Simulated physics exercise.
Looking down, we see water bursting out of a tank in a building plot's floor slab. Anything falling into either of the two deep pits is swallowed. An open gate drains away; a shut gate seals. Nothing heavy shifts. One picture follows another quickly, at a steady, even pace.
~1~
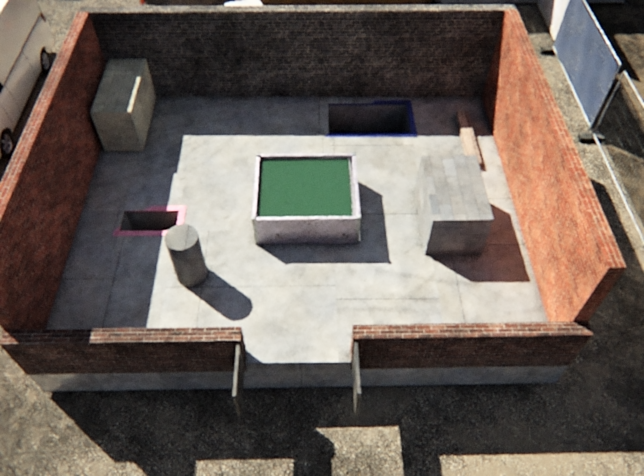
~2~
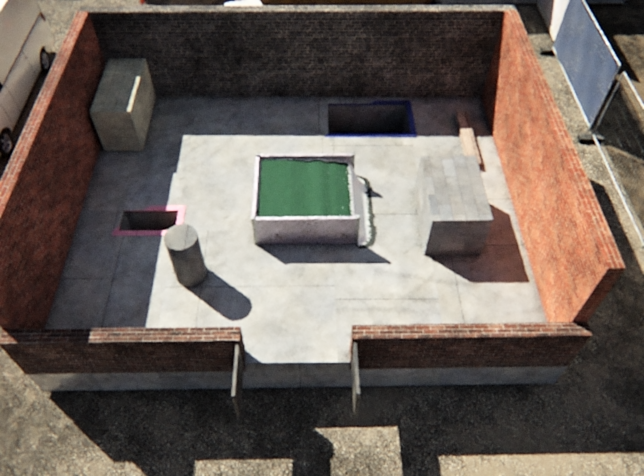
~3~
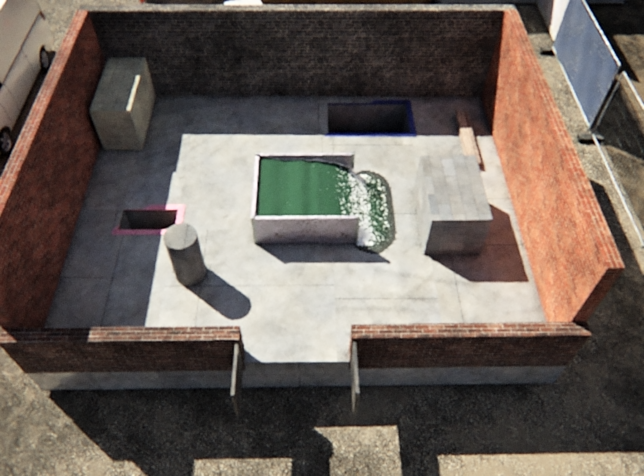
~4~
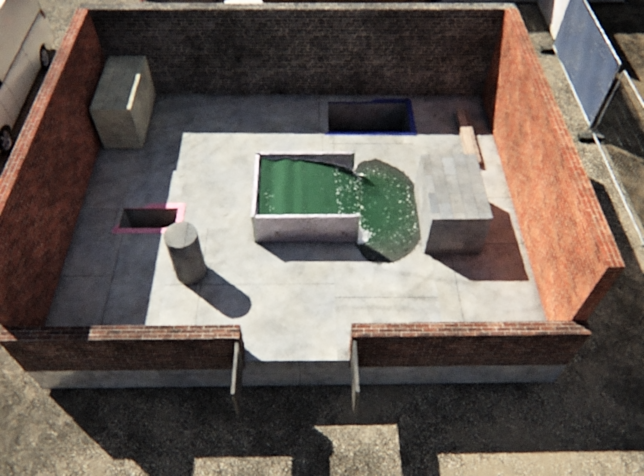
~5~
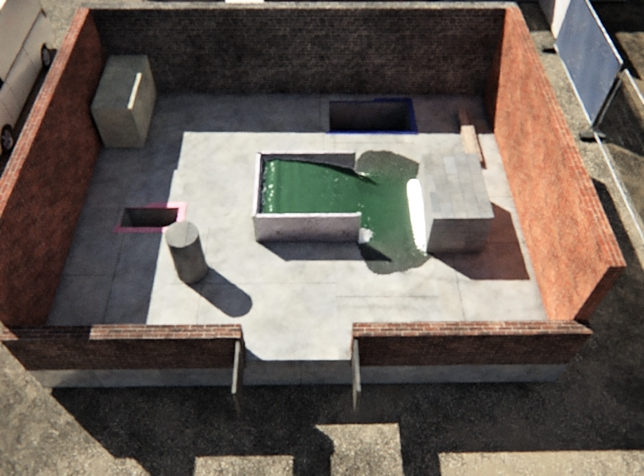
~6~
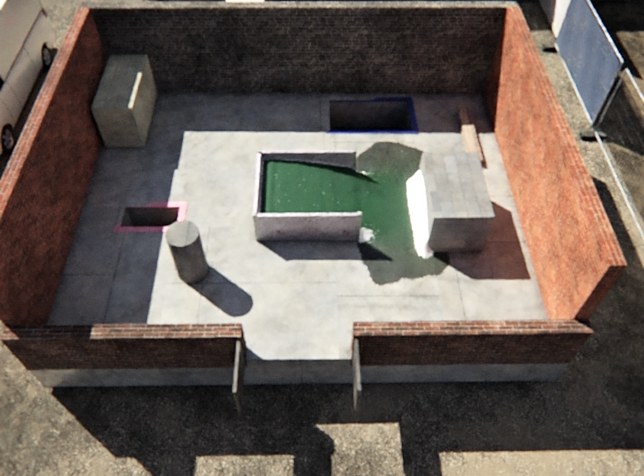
Green water bursting from the right side of a tank in a brick-walled yard, spreading across concrete and striking a grey block.
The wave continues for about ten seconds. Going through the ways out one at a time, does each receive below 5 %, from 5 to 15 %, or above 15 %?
One at a time: The gate receives from 5 to 15 %, the pink pit receives below 5 %, the blue pit receives above 15 %.
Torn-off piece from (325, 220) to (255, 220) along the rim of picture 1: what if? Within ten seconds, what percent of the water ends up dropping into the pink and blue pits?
Pink 6 %, blue 0 %.
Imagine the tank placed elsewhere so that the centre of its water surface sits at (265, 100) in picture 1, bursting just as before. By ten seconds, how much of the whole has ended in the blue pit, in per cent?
The blue pit takes 75 per cent.
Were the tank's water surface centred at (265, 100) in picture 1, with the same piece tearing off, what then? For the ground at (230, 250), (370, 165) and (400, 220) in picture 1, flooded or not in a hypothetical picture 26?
Spot one unwetted, spot two wetted, spot three wetted.
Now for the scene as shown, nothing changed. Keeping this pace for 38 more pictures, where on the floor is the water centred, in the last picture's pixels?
At about (415, 228).
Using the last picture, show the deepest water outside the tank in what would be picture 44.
Deepest spot: Around (519, 247).
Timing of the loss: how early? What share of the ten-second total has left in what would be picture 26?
Note - share reached: 35 %.
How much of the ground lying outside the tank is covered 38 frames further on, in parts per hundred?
Around 50 percent of it.
A moment on, water covers 15 % of the floor; the gate 0 %, the pink pit 0 %, the blue pit 0 %.
Next, water covers 30 % of the floor; the gate 0 %, the pink pit 0 %, the blue pit 2 %.
Then, water covers 40 % of the floor; the gate 1 %, the pink pit 0 %, the blue pit 9 %.
Later, water covers 50 % of the floor; the gate 5 %, the pink pit 0 %, the blue pit 19 %.
In the end, water covers 55 % of the floor; the gate 7 %, the pink pit 0 %, the blue pit 26 %.
